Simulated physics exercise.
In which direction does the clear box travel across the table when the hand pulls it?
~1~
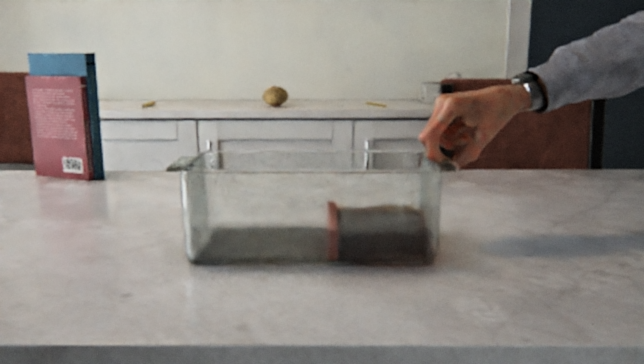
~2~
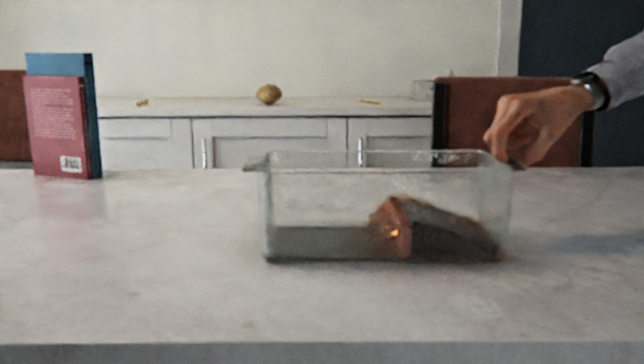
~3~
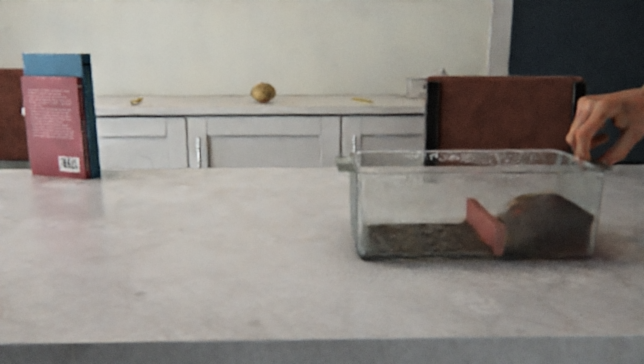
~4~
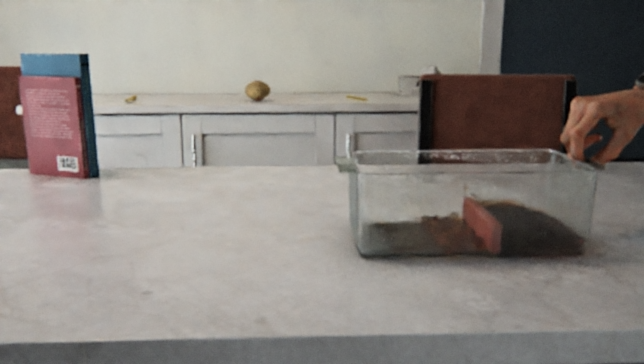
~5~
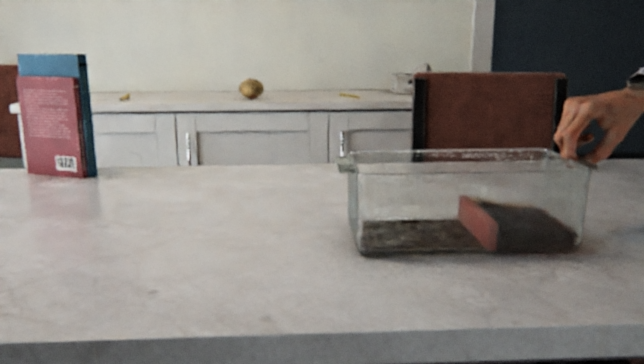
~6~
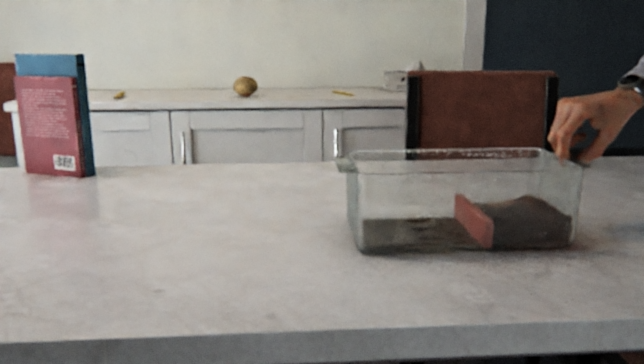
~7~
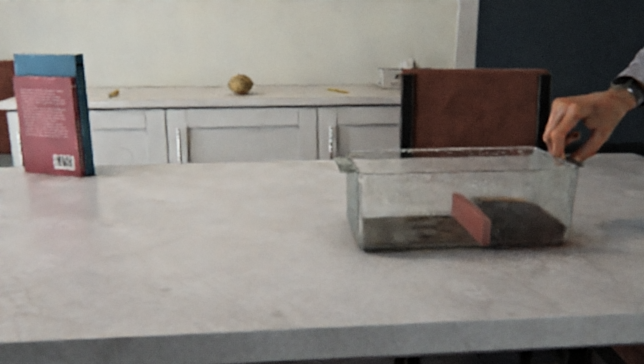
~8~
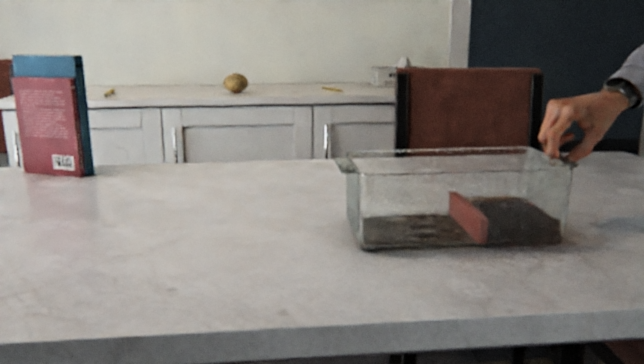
The clear box slides to the right across the table.
